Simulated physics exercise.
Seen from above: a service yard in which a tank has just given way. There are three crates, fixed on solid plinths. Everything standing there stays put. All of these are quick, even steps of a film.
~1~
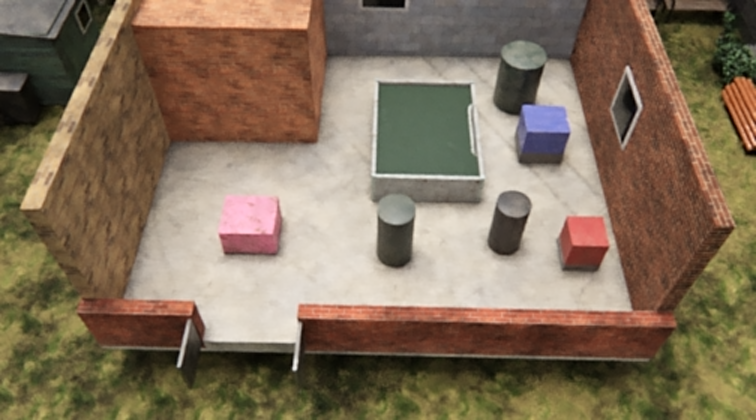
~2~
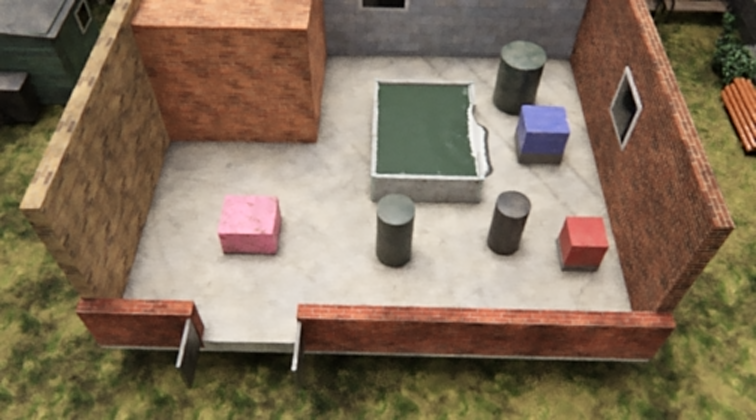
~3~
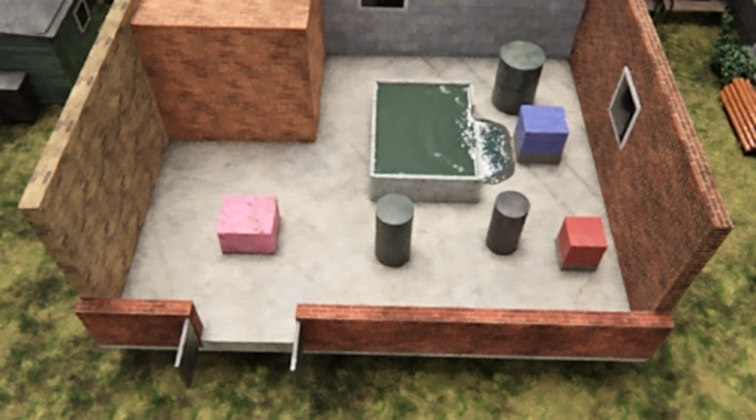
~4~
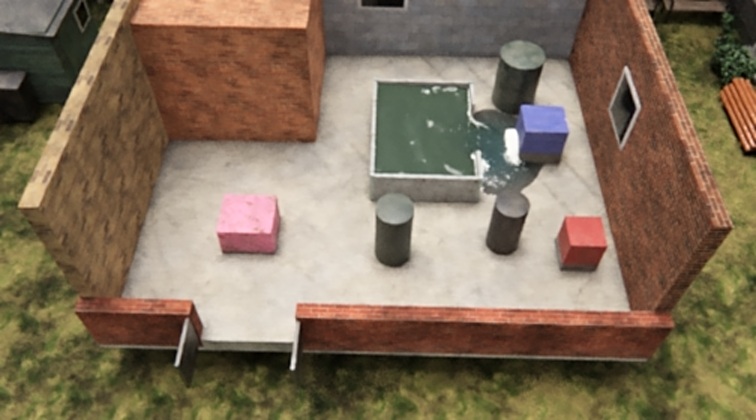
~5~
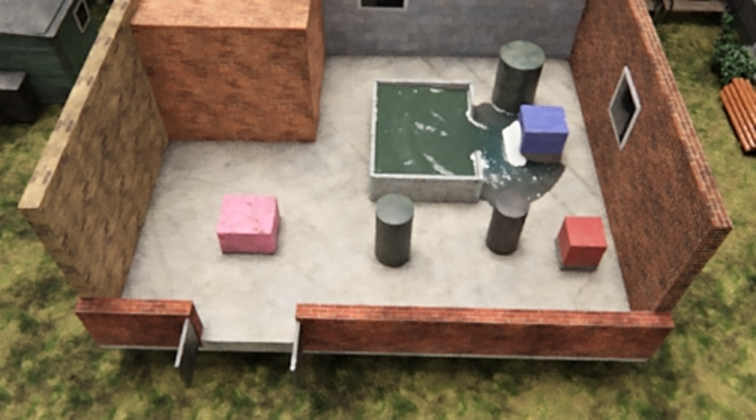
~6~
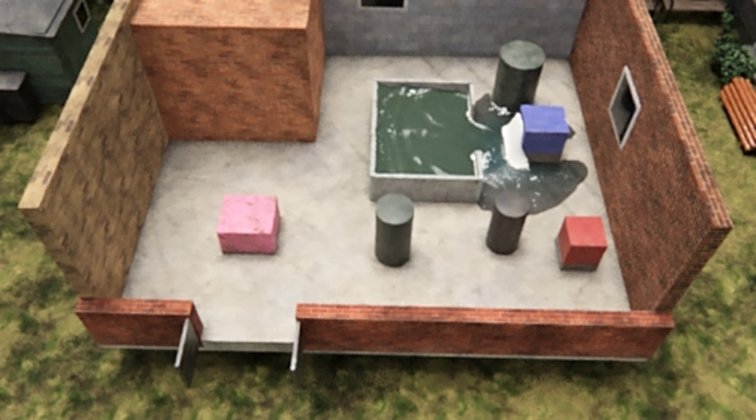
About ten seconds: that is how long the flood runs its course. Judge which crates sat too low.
The blue crate was too low. The pink crate was too low. The red crate was too low.
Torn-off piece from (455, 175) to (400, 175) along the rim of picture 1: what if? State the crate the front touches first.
The pink one.
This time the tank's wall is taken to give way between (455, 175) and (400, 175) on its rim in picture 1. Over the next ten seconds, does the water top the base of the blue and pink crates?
First, the blue crate is not reached; second, the pink crate is flooded.
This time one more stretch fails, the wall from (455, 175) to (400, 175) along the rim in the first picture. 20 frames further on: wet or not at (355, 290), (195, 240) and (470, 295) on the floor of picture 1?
Soaked / unwetted / soaked.
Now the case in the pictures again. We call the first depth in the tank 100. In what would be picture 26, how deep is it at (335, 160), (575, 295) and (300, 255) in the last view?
Roughly 0 per cent, 14 per cent and 0 per cent.
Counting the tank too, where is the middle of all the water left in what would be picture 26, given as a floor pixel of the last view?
I'd say around (479, 163).
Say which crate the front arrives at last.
Answer: The one in pink.
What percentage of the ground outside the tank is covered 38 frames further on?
That works out at 65 %.
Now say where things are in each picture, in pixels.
In the first picture, the water tank at (426, 129) is whole and still.
In the second picture, the front is at a hidden place, out from the gap at (472, 145).
In the third picture, the front is at (503, 131), out from the gap at (471, 146).
In the fourth picture, water pours out at (471, 145) and has run to a hidden place.
In the fifth picture, water pours out at (471, 145) and has run to (560, 169).
In the sixth picture, the front is at (581, 174), out from the gap at (471, 144).
A moment on, water covers 15 % of the floor; the blue crate water round its plinth, the pink crate not reached, the red crate water round its plinth.
Next, water covers 30 % of the floor; the blue crate water round its plinth, the pink crate not reached, the red crate water round its plinth.
Then, water covers 40 % of the floor; the blue crate water round its plinth, the pink crate not reached, the red crate water round its plinth.
Later, water covers 65 % of the floor; the blue crate water round its plinth, the pink crate water round its plinth, the red crate water round its plinth.
In the end, water covers 95 % of the floor; the blue crate was topped, the pink crate was topped, the red crate was topped.
